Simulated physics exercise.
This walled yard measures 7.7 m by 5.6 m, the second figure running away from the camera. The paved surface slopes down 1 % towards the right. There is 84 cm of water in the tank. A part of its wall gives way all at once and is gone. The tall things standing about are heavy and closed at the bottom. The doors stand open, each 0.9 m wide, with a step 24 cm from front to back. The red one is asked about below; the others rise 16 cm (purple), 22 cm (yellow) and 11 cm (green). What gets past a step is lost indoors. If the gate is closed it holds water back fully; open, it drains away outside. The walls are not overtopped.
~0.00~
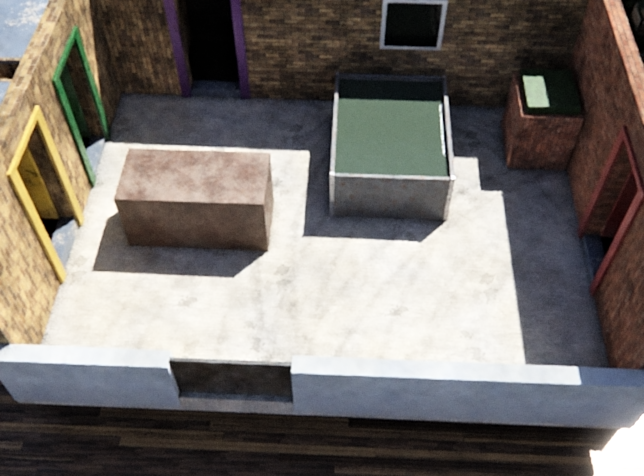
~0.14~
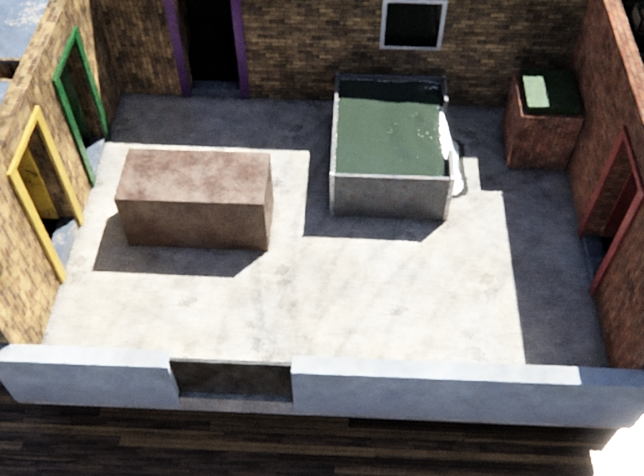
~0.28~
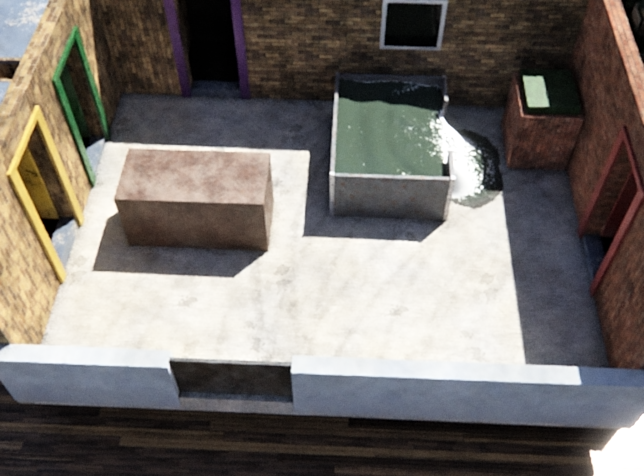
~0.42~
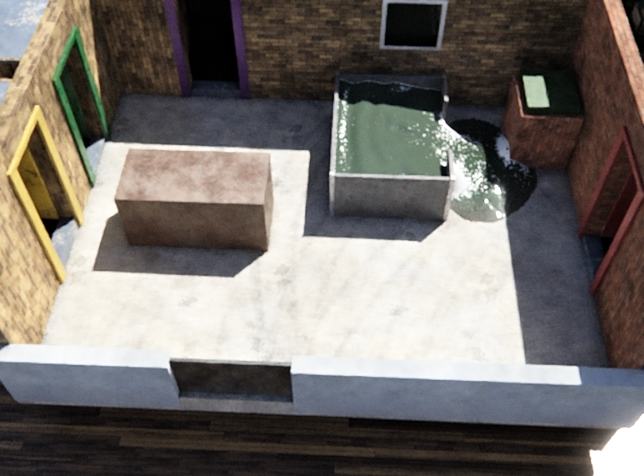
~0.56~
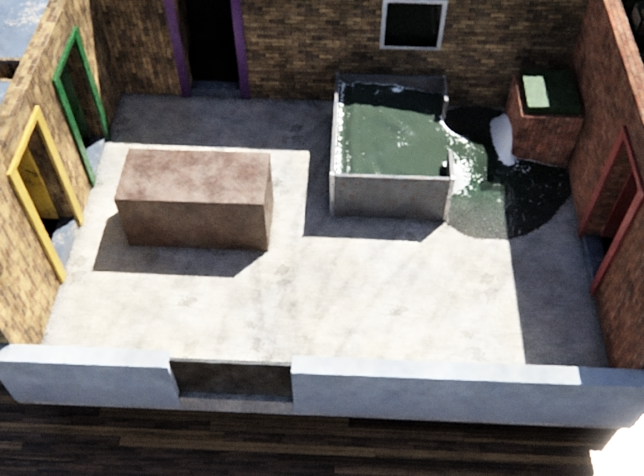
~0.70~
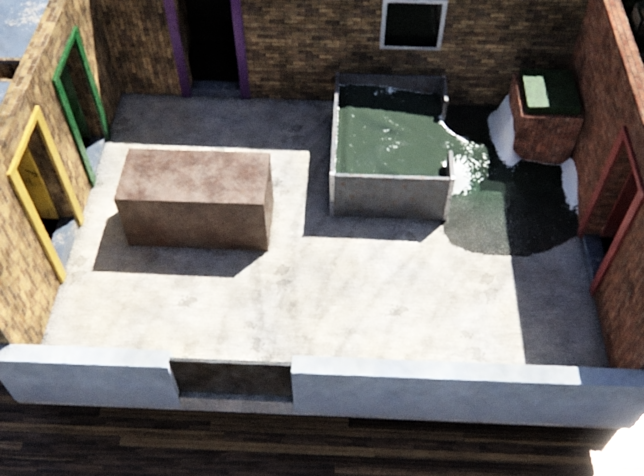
A walled yard with a pale paved floor and brick walls is seen from above through a still camera. A brown block sits at left, a grey tank of green water near the back, a brick box at right, with yellow, green, purple and red doorways around. The tank's right side gives way, and foaming water pours out, spreading darkly around the box and towards the red doorway.
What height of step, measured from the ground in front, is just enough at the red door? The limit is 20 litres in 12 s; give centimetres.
At least 21 cm or so.
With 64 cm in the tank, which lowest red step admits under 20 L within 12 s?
Some 15 cm.
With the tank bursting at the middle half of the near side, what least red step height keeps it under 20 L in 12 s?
Some 7.5 cm.
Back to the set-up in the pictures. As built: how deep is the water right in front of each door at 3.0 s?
In cm: Red 19, purple 4, yellow 0, green 0.
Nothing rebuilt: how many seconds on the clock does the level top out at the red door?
At about 1.8 s.
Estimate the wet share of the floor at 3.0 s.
Near 40 per cent is wet.
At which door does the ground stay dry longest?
Last comes the yellow one.
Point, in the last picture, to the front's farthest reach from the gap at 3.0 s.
Near (153, 94).
After 1.4 s water covers 15 % of the floor, deepest (56 cm) near (492, 158); 22 cm at the red door, 2 litres in over its 12 cm step.
After 3.0 s water covers 40 % of the floor, deepest (36 cm) near (492, 158); 19 cm at the red door, 62 litres in over its 12 cm step.
After 12.0 s water covers 100 % of the floor, deepest (14 cm) near (319, 362); 10 cm at the red door, 115 litres in over its 12 cm step.
At the red door as built, the water arrived by 0.9 s and peaked near 23 cm at 1.8 s.
With a step of 17.5 cm, 45 litres would have come in within the 12 s; with 24 cm, 10 litres. So under 20 litres takes about 21 cm.
